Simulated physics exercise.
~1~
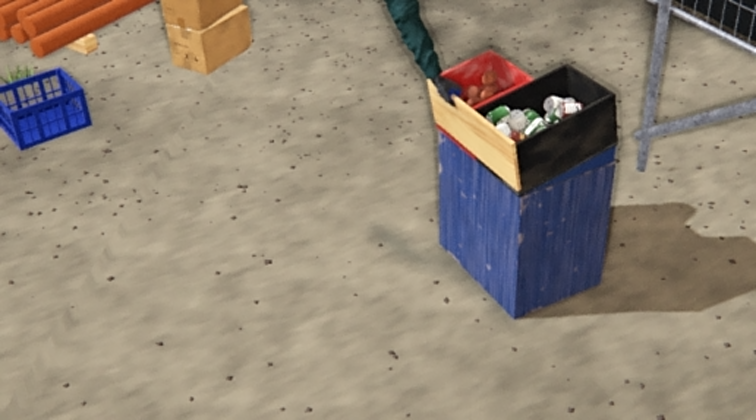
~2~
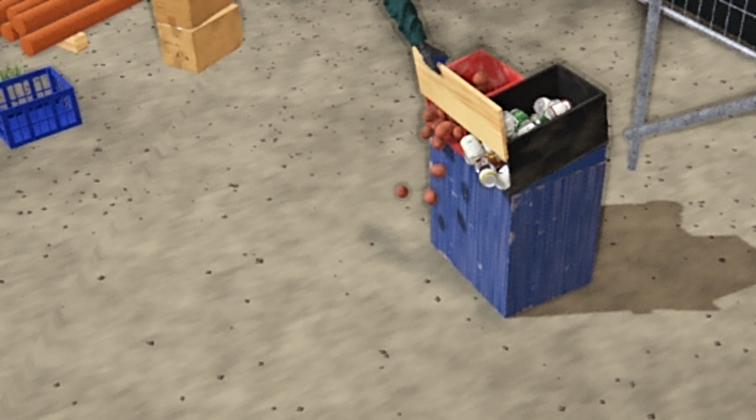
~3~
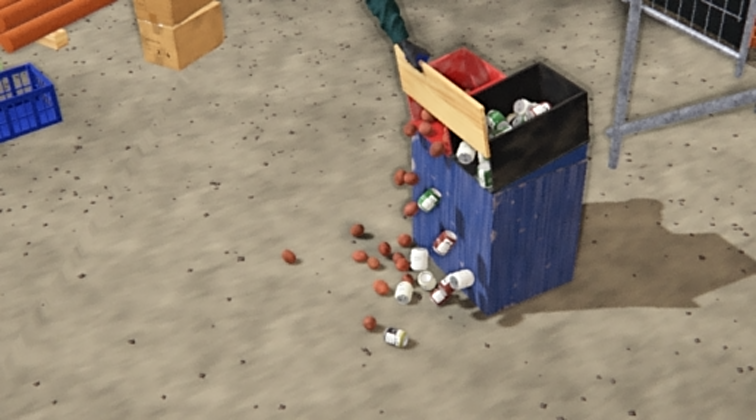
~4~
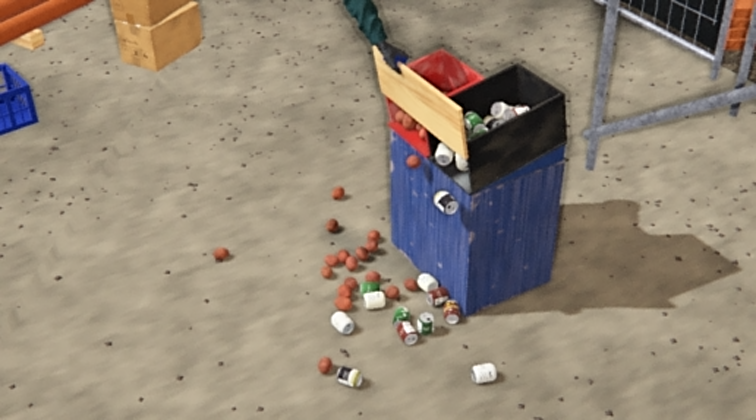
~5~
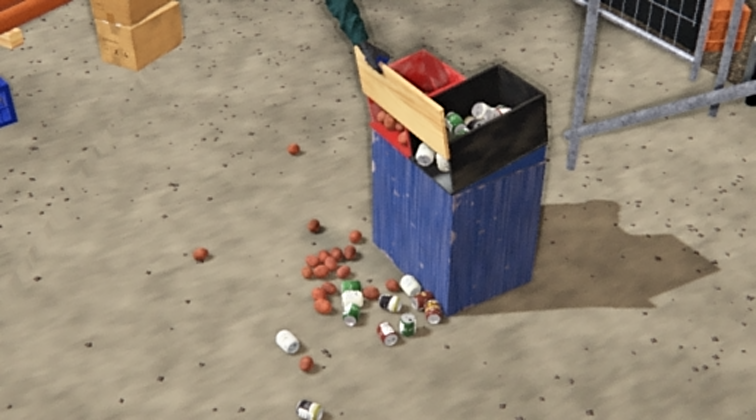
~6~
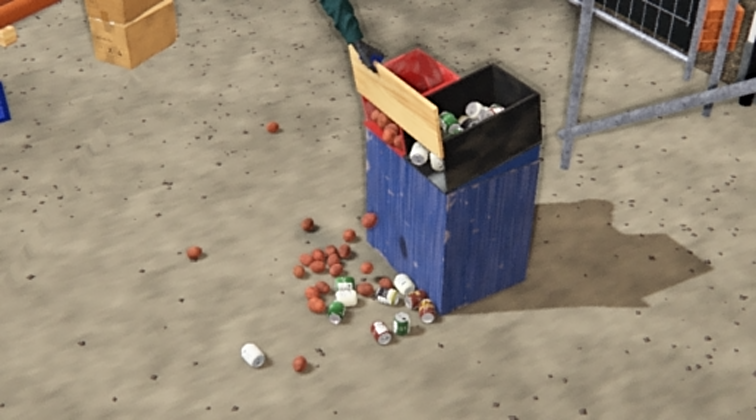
At the start, a black bin of mini cans and a red bin of reddish potatoes sit side by side on a blue stand on sandy ground, closed in front by a wooden board. A dark green sleeved arm reaches down to the board from above and lifts it. Potatoes and cans spill out through the gap and drop down the front of the stand. They scatter across the ground, some rolling away to the left, while the view shifts slightly. The flow thins out, and at the end many potatoes and several cans lie on the ground, with others still in both bins.
